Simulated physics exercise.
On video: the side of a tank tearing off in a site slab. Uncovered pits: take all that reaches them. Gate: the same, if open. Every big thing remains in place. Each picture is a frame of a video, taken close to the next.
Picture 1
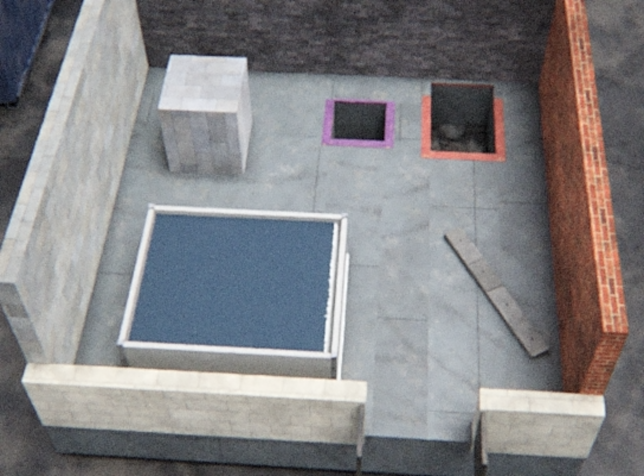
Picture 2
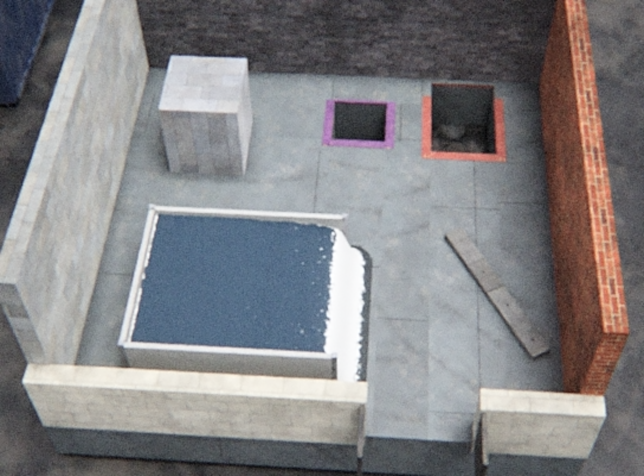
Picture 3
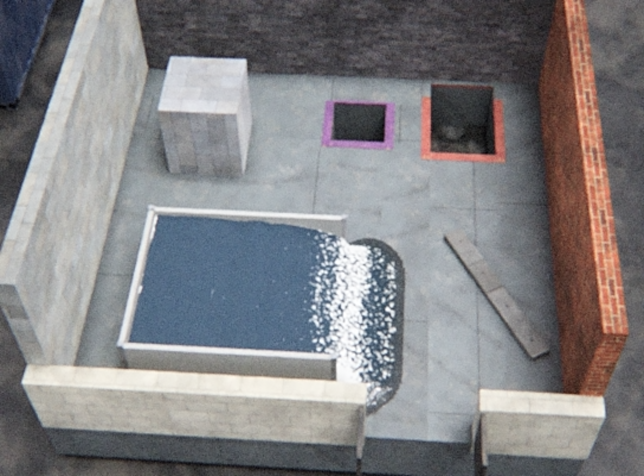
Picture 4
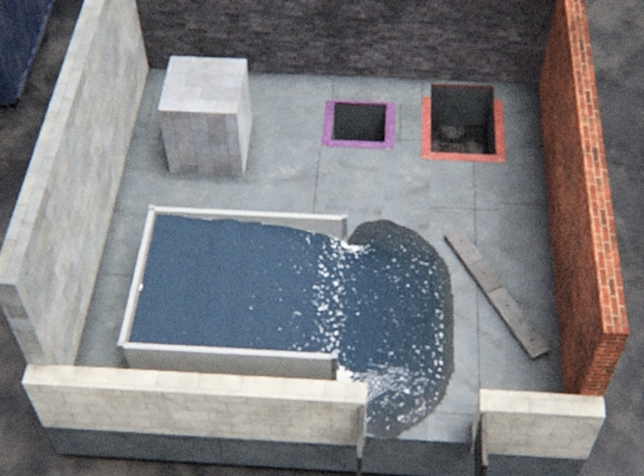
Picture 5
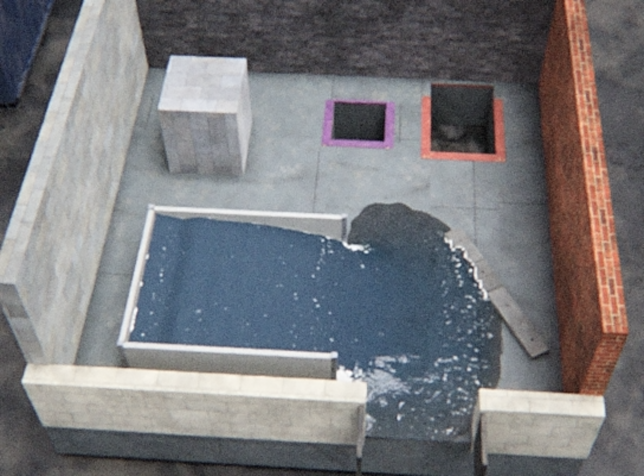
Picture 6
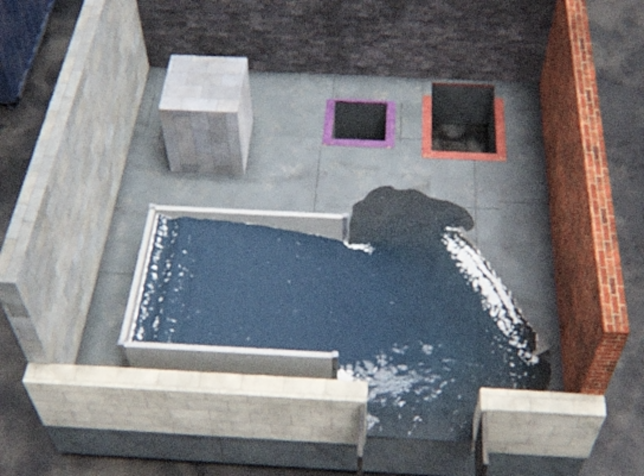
Water in an open tank bursts out the right side and spreads across the grey slab.
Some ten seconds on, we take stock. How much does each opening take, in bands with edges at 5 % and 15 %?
My prediction: The gate is busy - draining past fifteen per cent, the red pit is busy - draining past fifteen per cent, the purple pit is moderately busy - draining five to fifteen per cent.
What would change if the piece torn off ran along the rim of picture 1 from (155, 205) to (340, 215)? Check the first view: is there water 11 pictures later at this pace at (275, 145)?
Short answer - sodden.
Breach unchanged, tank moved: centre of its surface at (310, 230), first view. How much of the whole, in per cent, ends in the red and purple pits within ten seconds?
I'd say red gets 35 % and purple gets 2 %.
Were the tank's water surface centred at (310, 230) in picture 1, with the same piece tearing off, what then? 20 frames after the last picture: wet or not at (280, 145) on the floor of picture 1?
The answer is spared.
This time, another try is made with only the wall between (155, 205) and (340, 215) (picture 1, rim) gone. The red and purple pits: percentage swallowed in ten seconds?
Red takes 20 in a hundred, purple takes 35 in a hundred.
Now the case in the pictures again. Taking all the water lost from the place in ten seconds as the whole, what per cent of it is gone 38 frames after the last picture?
Some 75 per cent.
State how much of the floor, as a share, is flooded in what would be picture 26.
Around 45 percent of it.
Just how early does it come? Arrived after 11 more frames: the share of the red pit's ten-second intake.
Working it through, I arrive at 0 %.
A moment on, water covers 40 % of the floor; the gate 2 %, the red pit 0 %, the purple pit 0 %.
Next, water covers 40 % of the floor; the gate 5 %, the red pit 0 %, the purple pit 0 %.
Then, water covers 45 % of the floor; the gate 12 %, the red pit 8 %, the purple pit 0 %.
Later, water covers 65 % of the floor; the gate 22 %, the red pit 24 %, the purple pit 3 %.
In the end, water covers 85 % of the floor; the gate 29 %, the red pit 31 %, the purple pit 7 %.
